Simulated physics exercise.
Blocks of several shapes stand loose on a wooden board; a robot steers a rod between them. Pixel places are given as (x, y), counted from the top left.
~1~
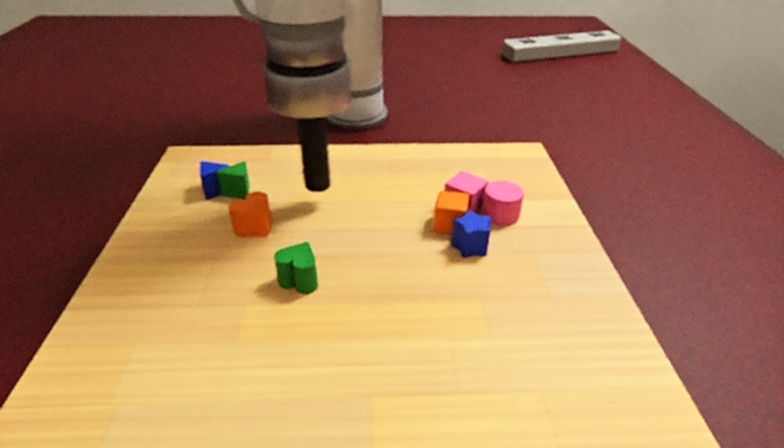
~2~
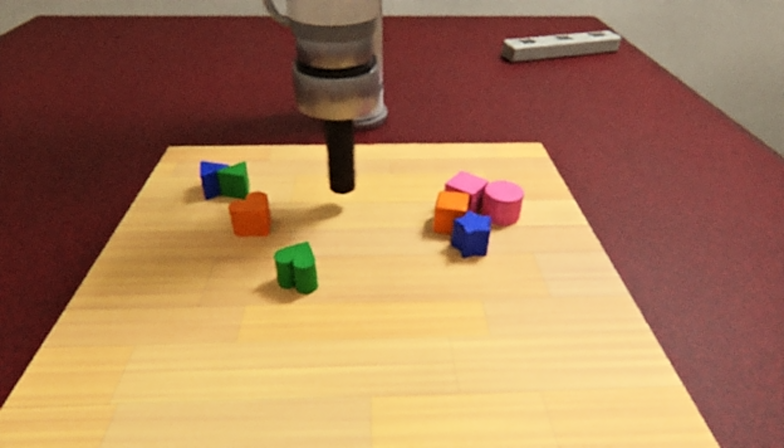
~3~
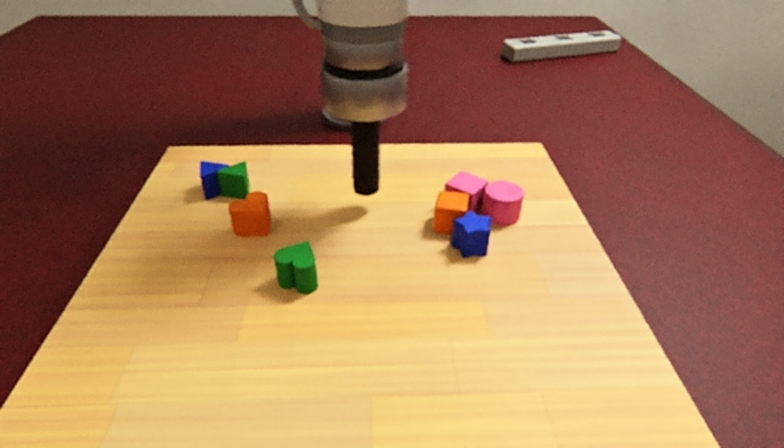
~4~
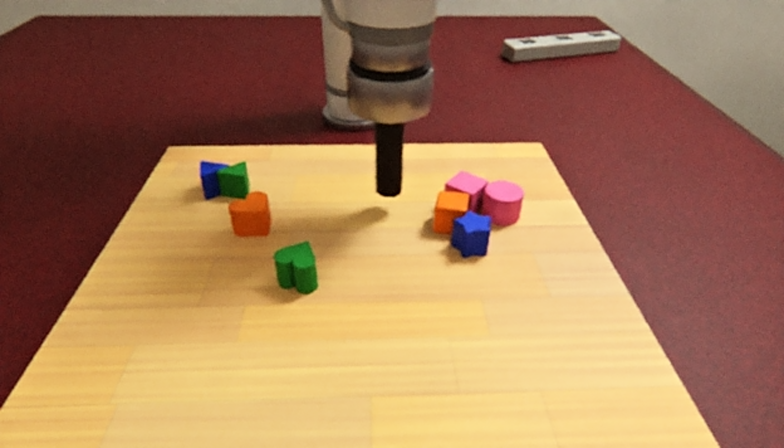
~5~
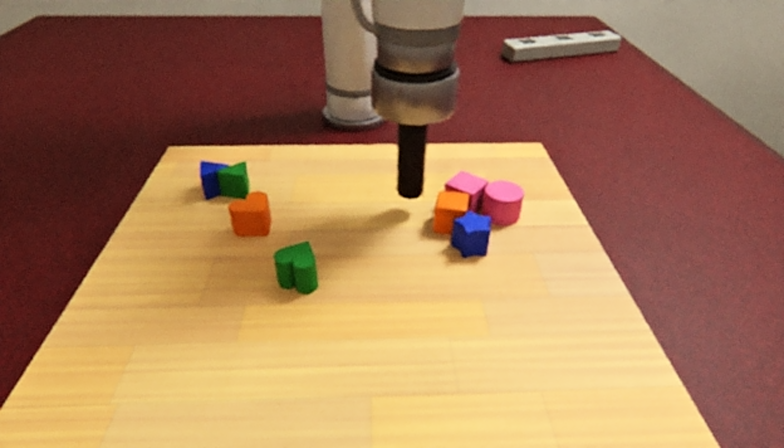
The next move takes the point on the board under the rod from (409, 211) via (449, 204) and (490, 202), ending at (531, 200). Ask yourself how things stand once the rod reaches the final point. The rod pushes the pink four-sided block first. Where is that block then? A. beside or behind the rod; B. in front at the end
That would be B.
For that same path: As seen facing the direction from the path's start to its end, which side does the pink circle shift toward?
To the right.
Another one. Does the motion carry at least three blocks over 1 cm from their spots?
No, I don't think so.
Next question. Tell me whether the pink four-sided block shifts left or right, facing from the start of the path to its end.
It's pushed left.
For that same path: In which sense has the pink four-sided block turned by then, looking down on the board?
My prediction: CCW.
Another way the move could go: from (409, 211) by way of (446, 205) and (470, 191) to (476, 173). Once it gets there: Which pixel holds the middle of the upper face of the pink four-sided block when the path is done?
The spot you're after is about (507, 169) in the image.
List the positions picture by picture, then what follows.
Tip of the rod at (318, 186), middles of tops, orange four-sided block at (453, 200), pink four-sided block at (467, 181), pink circle at (505, 190), in the first picture.
Rod at (343, 188), nothing pushed, in the second picture.
Rod at (366, 190), nothing pushed, in the third picture.
Rod at (389, 191), nothing pushed, in the fourth picture.
Rod at (410, 193), orange four-sided block at (453, 200), pink four-sided block at (467, 181), pink circle at (505, 190), in the fifth picture.
On the path given first. One third of the way, rod at (452, 186); pink four-sided block at (487, 177); pink circle at (519, 191).
Two thirds of the way, rod at (494, 184); pink four-sided block at (521, 172), turned 40° anticlockwise; pink circle at (543, 192).
At the end, rod at (535, 182); orange four-sided block unmoved; pink four-sided block at (555, 167), turned 80° anticlockwise; pink circle at (552, 193).
